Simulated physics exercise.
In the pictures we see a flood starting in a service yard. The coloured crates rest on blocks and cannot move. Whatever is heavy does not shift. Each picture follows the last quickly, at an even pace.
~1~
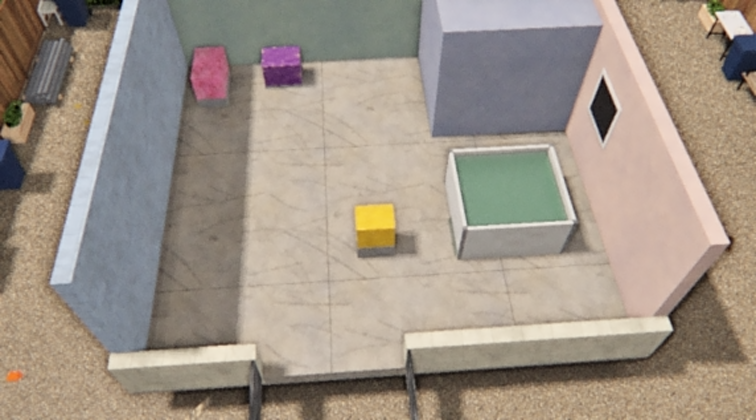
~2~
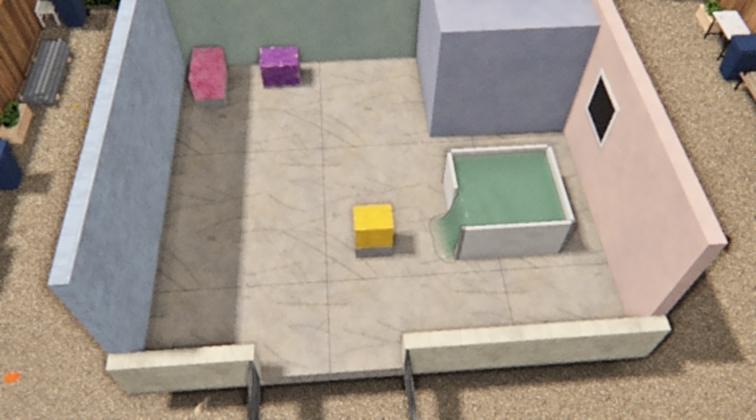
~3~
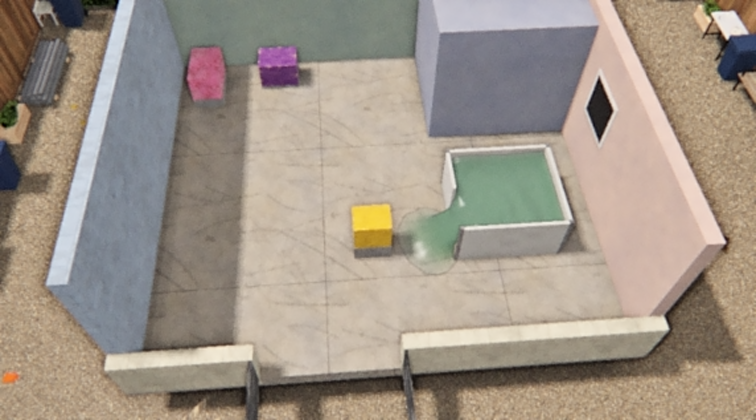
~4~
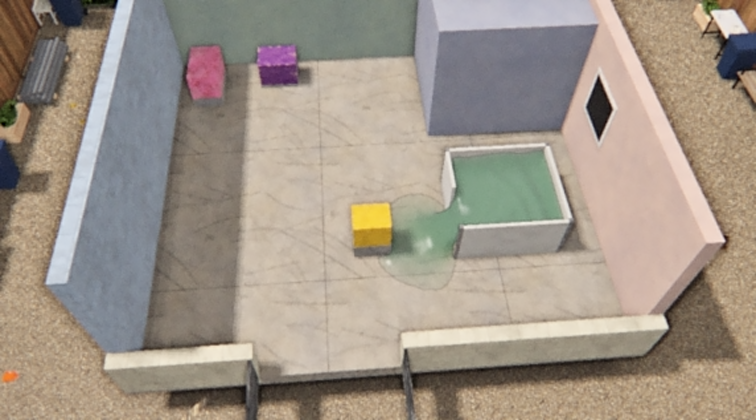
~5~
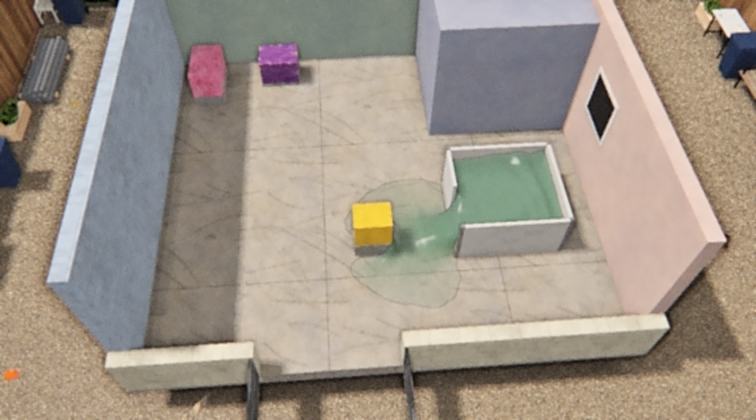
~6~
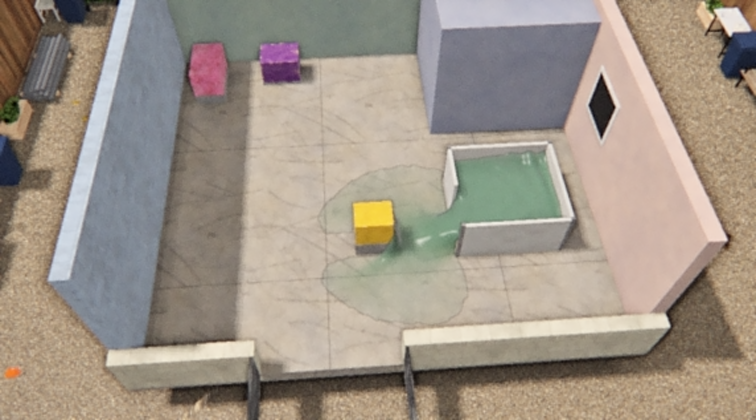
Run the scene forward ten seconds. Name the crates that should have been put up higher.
Result: The purple crate is hit. The pink crate is spared. The yellow crate is hit.
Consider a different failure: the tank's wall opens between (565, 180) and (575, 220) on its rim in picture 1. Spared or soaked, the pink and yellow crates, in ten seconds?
Pink crate stays untouched; yellow crate stays untouched.
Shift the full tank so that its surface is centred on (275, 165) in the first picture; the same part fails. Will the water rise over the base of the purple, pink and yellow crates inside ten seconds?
Crate by crate: Purple is overrun, pink is overrun, yellow is missed.
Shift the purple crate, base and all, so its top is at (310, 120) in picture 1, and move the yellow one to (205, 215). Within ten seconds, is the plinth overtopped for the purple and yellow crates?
Purple: Overtopped; yellow: Not reached.
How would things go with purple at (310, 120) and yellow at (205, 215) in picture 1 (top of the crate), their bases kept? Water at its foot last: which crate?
My guess is the pink-painted one.
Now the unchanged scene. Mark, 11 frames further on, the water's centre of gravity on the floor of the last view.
Close to (427, 218).
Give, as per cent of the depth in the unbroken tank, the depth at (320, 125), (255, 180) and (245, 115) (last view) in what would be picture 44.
Readings in sequence: 2, 4, 8 percent.
A moment on, water covers 25 % of the floor; the purple crate not reached, the pink crate not reached, the yellow crate water round its plinth.
Next, water covers 50 % of the floor; the purple crate not reached, the pink crate not reached, the yellow crate water round its plinth.
Then, water covers 70 % of the floor; the purple crate water round its plinth, the pink crate water round its plinth, the yellow crate water round its plinth.
Later, water covers 70 % of the floor; the purple crate water round its plinth, the pink crate water round its plinth, the yellow crate water round its plinth.
In the end, water covers 80 % of the floor; the purple crate was topped, the pink crate stayed above the water, the yellow crate was topped.
